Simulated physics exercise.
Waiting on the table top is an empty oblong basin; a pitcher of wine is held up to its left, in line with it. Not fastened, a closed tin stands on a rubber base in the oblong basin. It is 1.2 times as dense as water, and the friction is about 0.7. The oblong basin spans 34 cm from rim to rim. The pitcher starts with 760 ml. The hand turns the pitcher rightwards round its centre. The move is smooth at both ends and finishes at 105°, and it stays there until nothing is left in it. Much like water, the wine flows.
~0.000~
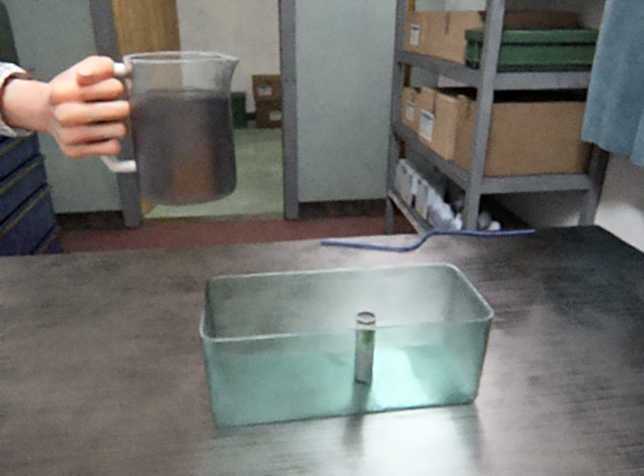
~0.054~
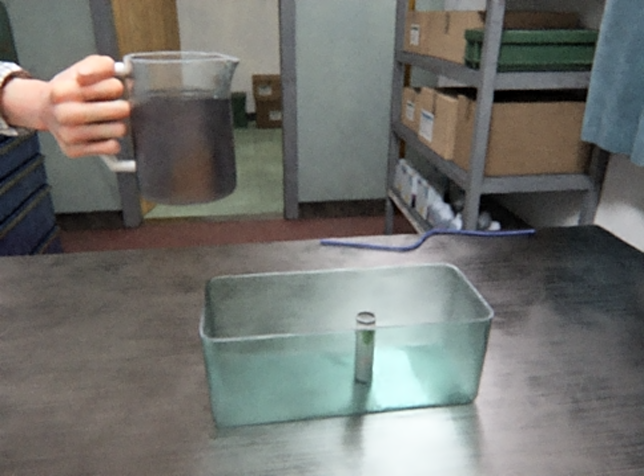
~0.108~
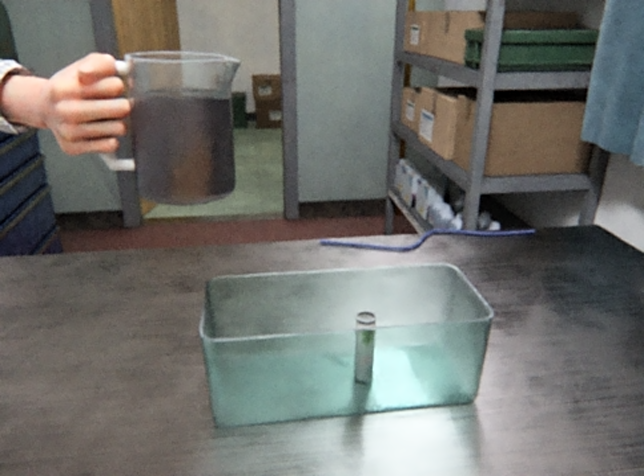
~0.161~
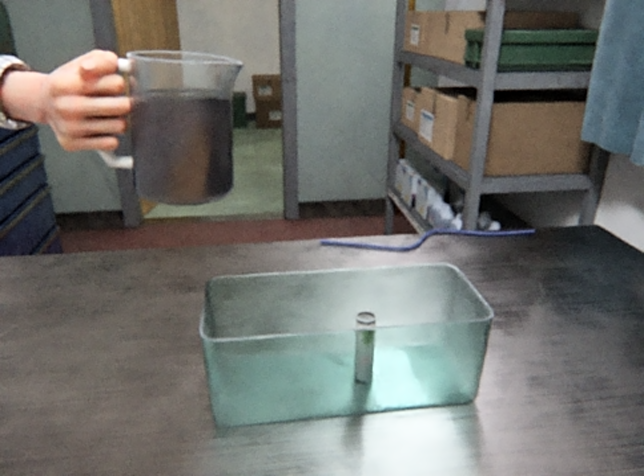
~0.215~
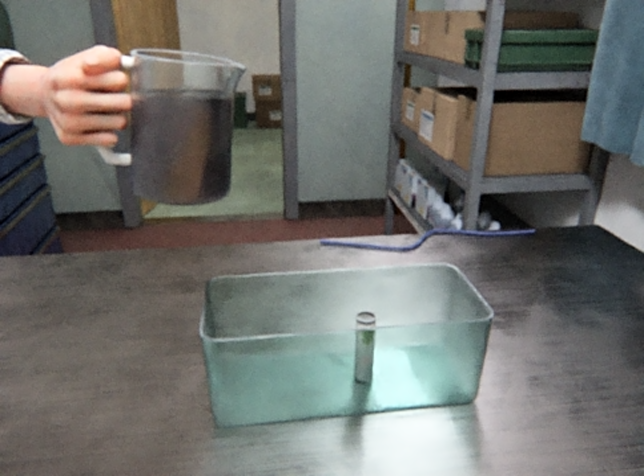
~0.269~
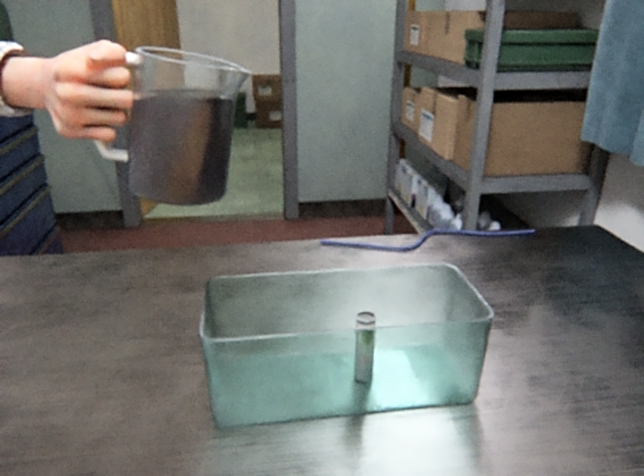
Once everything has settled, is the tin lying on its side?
Yes, it gets tipped over.
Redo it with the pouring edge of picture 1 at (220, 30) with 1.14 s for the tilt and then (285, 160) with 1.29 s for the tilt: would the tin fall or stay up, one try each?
In the first try it remains standing; in the second it comes down.
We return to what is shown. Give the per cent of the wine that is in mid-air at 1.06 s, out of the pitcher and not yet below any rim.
Roughly 30 per cent.
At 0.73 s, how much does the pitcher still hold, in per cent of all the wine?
94 %.
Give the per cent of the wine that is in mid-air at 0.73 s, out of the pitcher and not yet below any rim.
It comes to about 6 percent.
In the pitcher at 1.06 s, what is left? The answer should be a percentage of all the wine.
Roughly 46 per cent.
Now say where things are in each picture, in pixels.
In the first picture, it leans 0°; its right rim is at (238, 58); the wine meets the walls at (132, 94) and (227, 93); the oblong basin's rim runs from (204, 308) to (473, 289); the tin's top is at (366, 319).
In the second picture, it leans 0°; its right rim is at (239, 59); the wine meets the walls at (133, 94) and (226, 93).
In the third picture, it leans 2°; its right rim is at (241, 60); the wine meets the walls at (134, 94) and (227, 94).
In the fourth picture, it leans 4°; its right rim is at (243, 63); the wine meets the walls at (135, 93) and (229, 94).
In the fifth picture, it leans 7°; its right rim is at (246, 67); the wine meets the walls at (136, 95) and (231, 93).
In the sixth picture, it leans 11°; its right rim is at (250, 71); the wine meets the walls at (137, 96) and (233, 93).
Then, 0.73 s in, the tilt is 63° and 94 per cent is still to pour; the tin stands where it began.
Then, 1.06 s in, the tilt is 97° and 47 per cent is still to pour; the tin stands 2 cm from where it began.
Then, 1.41 s in, the tilt is 105° and 7 per cent is still to pour; the tin lies on its side.
Then, 1.79 s in, the tilt is 105° and 0 per cent is still to pour; the tin lies on its side.
Finally, the tin lies on its side.
